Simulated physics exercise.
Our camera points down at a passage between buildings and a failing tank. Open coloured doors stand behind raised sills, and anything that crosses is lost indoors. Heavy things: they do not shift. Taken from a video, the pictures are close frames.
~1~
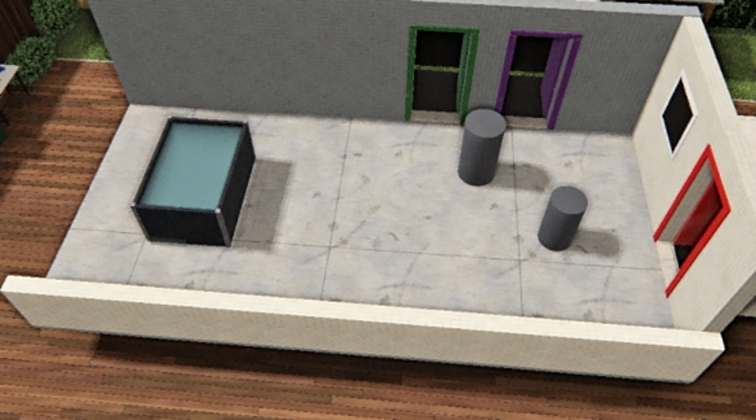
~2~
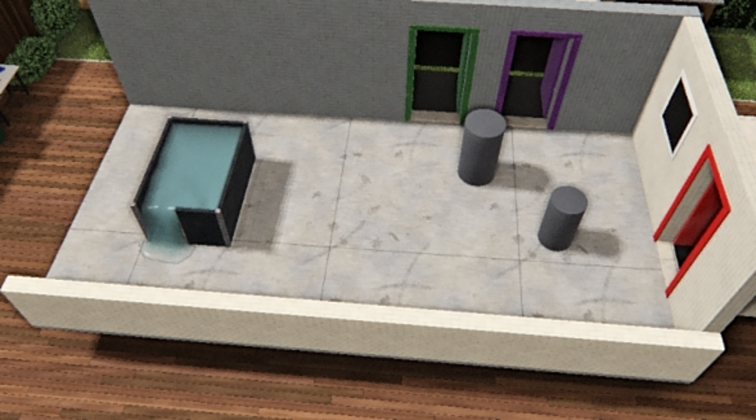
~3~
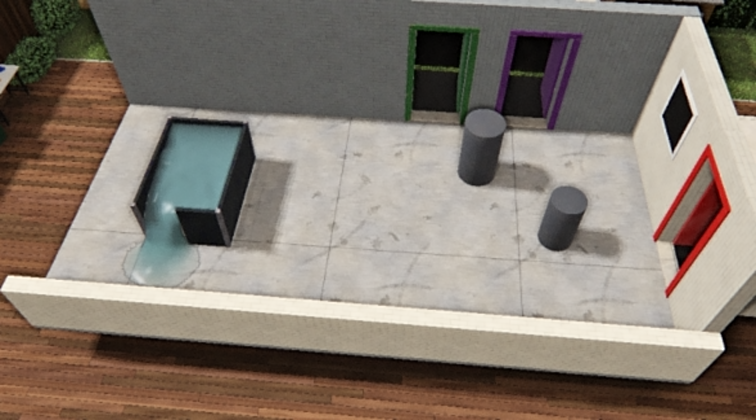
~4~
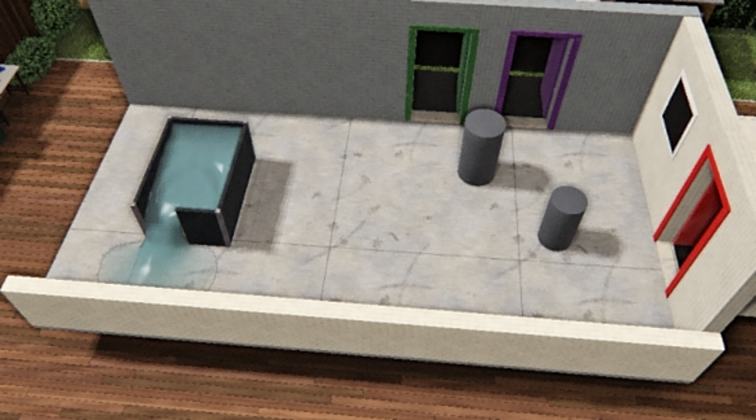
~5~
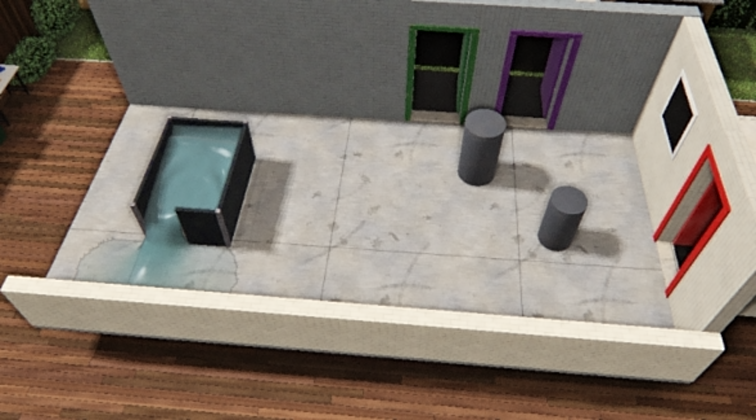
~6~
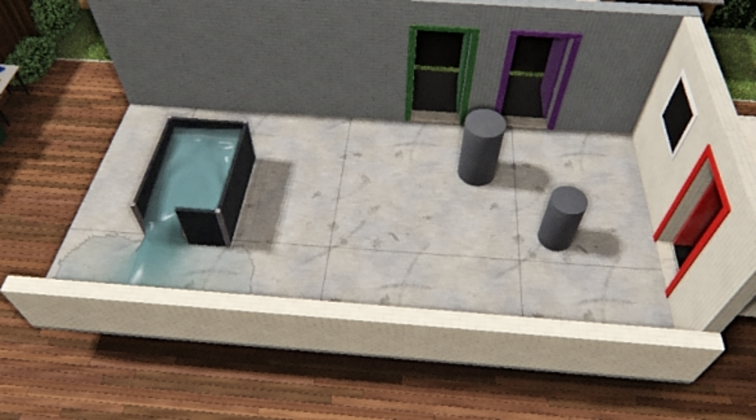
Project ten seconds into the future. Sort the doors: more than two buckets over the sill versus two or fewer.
Sorted by door: Purple door - two or fewer; green door - two or fewer; red door - two or fewer.
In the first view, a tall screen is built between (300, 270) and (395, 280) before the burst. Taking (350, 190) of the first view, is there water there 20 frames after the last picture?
At that spot: Submerged.
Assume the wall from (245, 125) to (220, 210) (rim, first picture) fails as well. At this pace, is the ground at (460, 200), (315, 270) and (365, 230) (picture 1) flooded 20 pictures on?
Respectively: Drenched, drenched and drenched.
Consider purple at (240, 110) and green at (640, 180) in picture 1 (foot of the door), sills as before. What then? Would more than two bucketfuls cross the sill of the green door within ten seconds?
As for the green one, it doesn't reach the mark.
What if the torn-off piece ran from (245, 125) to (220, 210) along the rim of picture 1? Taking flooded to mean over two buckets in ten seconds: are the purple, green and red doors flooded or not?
The purple door exceeds it, the green door exceeds it, and the red door exceeds it.
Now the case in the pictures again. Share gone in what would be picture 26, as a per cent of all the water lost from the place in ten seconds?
Somewhere around 55 per cent, I'd say.
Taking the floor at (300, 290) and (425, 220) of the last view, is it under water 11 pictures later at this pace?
Taking them as listed, I'd call them soaked and not wet.
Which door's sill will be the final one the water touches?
The purple door.
A moment on, water covers 10 % of the floor; the purple door not reached, the green door not reached, the red door not reached.
Next, water covers 20 % of the floor; the purple door not reached, the green door not reached, the red door not reached.
Then, water covers 45 % of the floor; the purple door not reached, the green door not reached, the red door not reached.
Later, water covers 60 % of the floor; the purple door not reached, the green door wet at the sill, nothing in, the red door wet at the sill, nothing in.
In the end, water covers 75 % of the floor; the purple door wet at the sill, nothing in, the green door wet at the sill, nothing in, the red door under two buckets in.
